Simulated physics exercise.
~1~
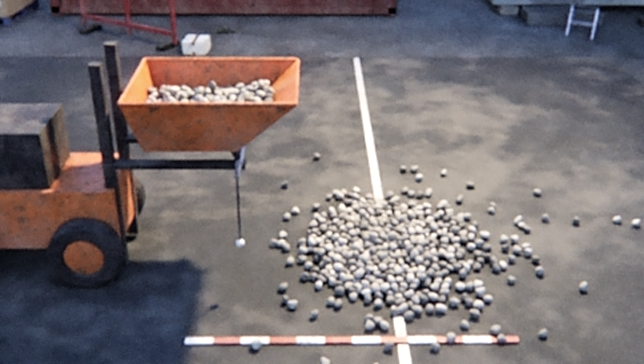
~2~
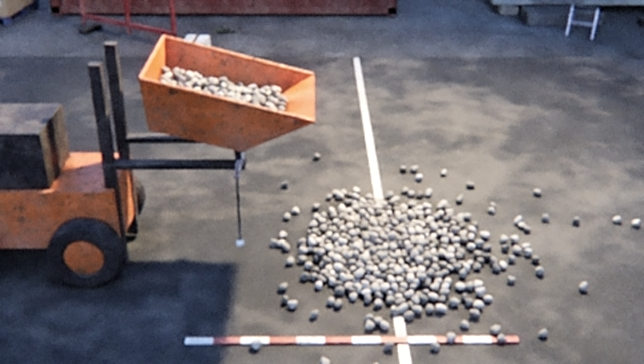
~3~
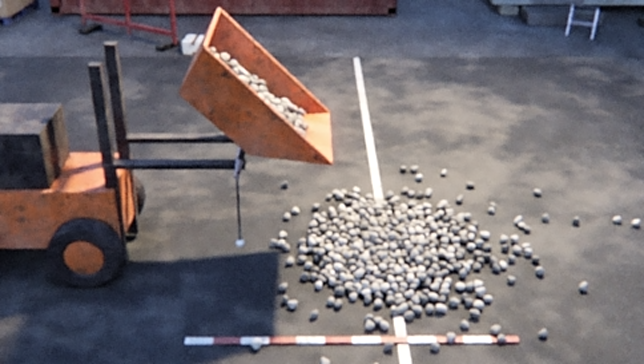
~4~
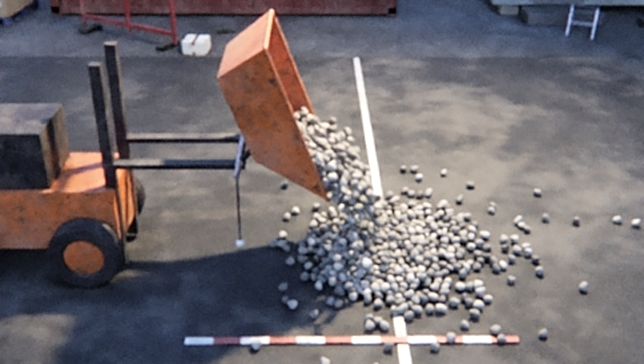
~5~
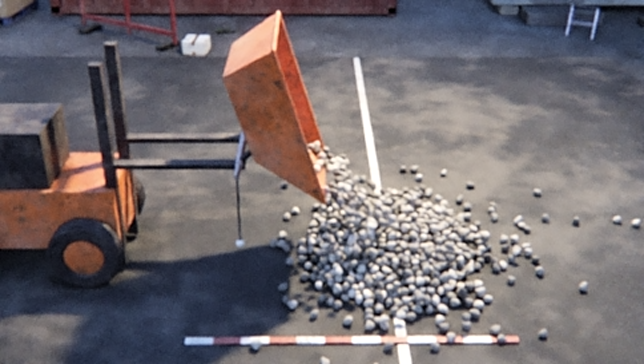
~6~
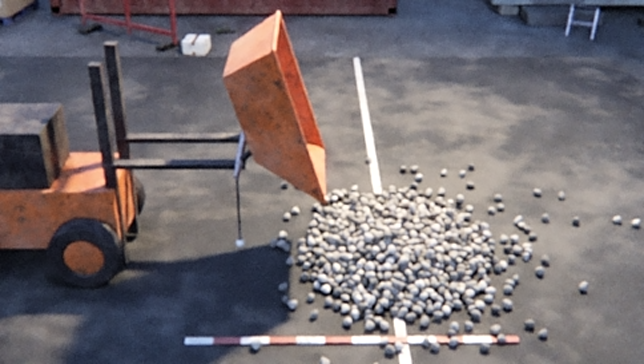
The video shows an orange forklift tipping a skip of round grey stones steeply down to the right, pouring them onto a pile already lying across a white painted line, until the skip is empty and stays tilted above the larger, spread-out heap.
